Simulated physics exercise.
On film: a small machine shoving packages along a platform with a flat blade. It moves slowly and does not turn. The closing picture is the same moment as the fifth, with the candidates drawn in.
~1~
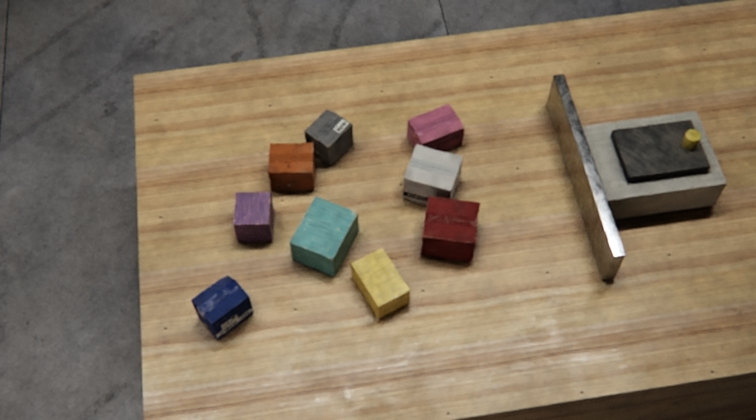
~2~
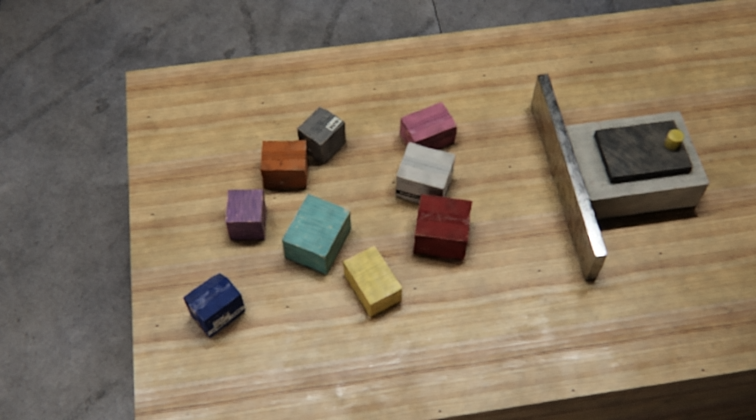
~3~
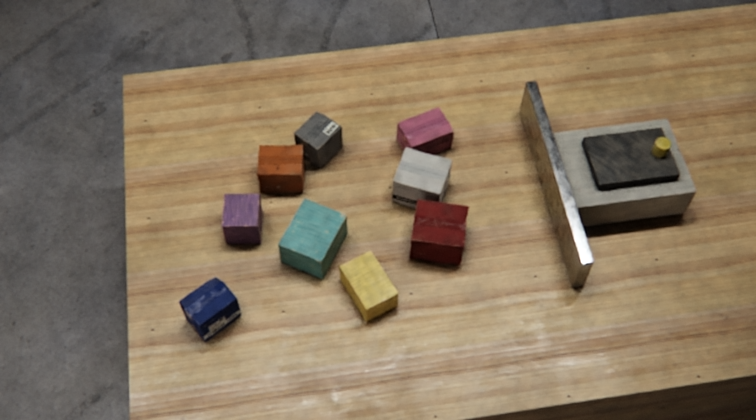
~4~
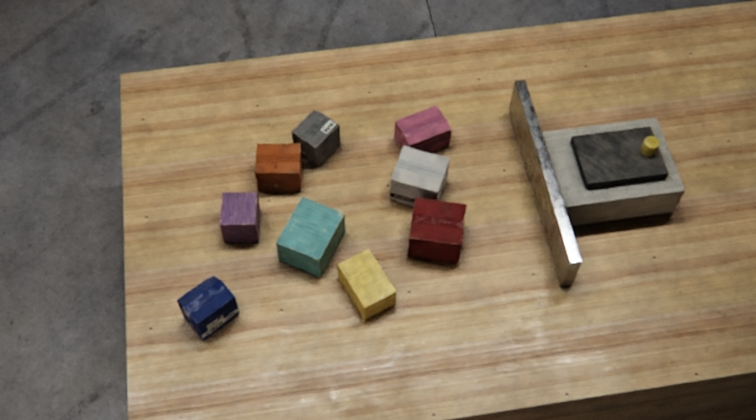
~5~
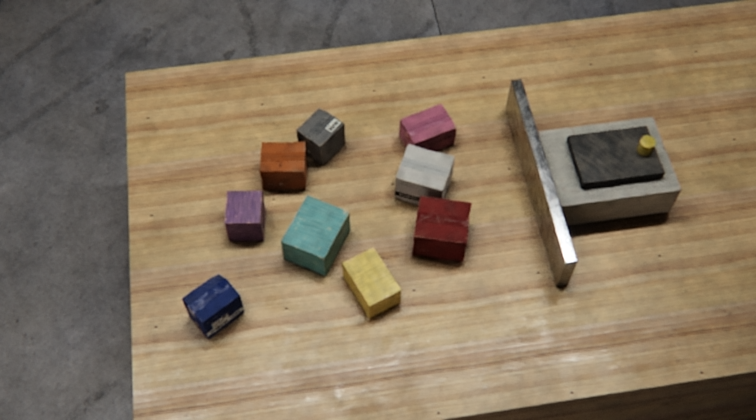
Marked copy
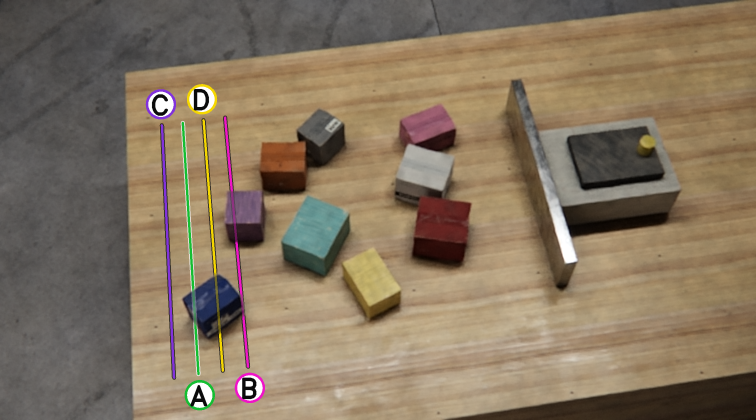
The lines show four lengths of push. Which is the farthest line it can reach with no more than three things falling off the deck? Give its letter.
As far as mark D.
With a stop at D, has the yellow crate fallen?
No.
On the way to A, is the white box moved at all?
Yes.
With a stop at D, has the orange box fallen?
No.
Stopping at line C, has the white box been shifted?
By then, yes.
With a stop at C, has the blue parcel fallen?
Yes.
On the marked copy, A at (190, 238); B at (236, 232); C at (168, 241); D at (212, 235).
With D. Early on, robot (492, 172); pink box (379, 132); red parcel (400, 241).
Further on, robot (375, 187); blue parcel (206, 310); purple crate (204, 219).
At the end, robot (282, 199); turquoise crate (134, 272); purple crate (134, 230); none fallen.
As for the rest, A drops five; B is within the limit but short; C drops five.
